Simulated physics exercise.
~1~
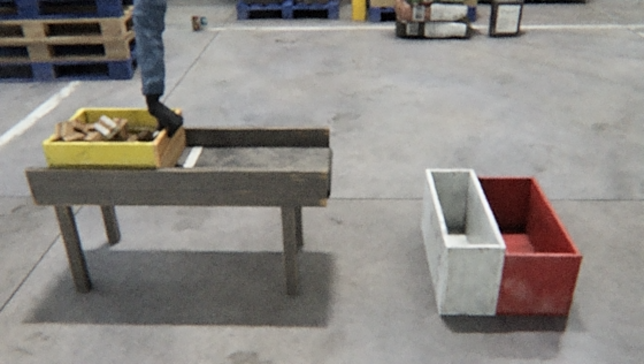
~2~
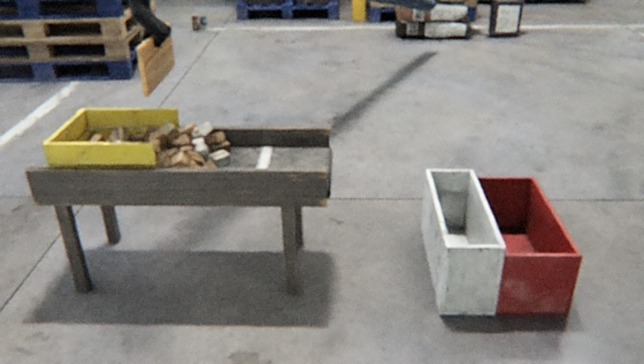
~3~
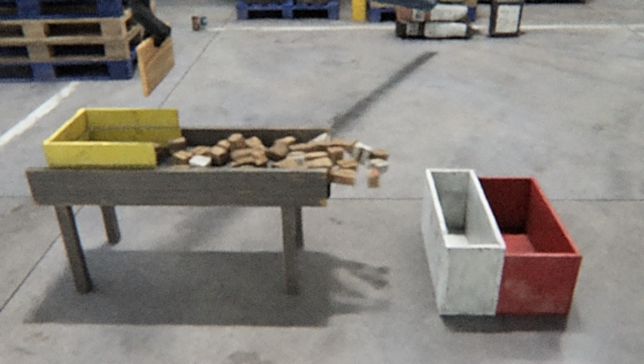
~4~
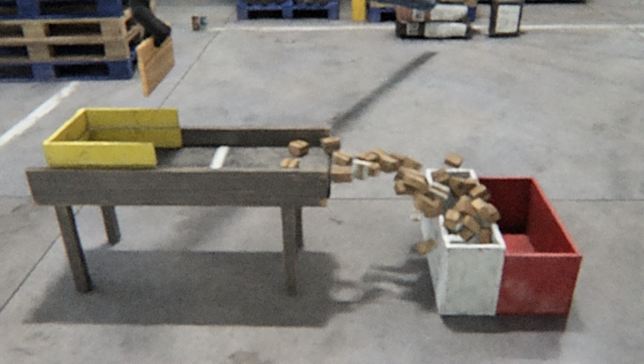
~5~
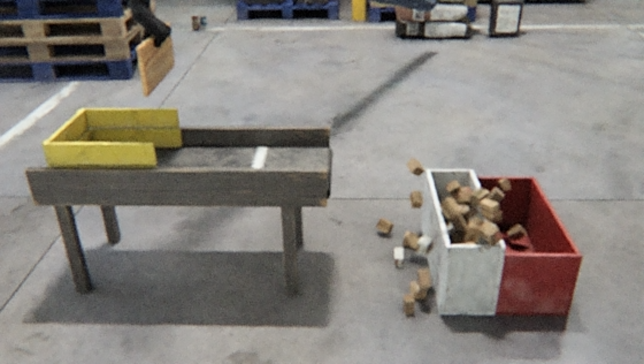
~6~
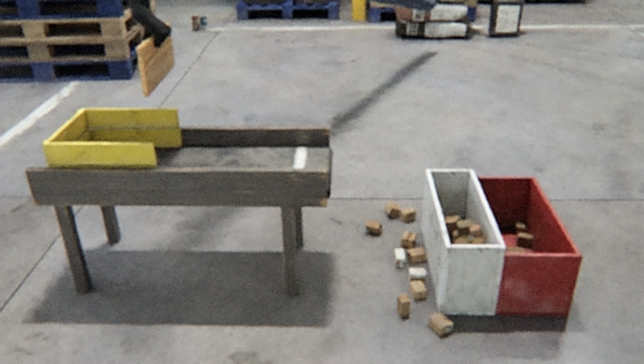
A gloved hand lifted the gate of a yellow pen, and a heap of small brown blocks slid right along a grey table and poured off its end, most landing in the white box, a few in the red one, and several on the floor.
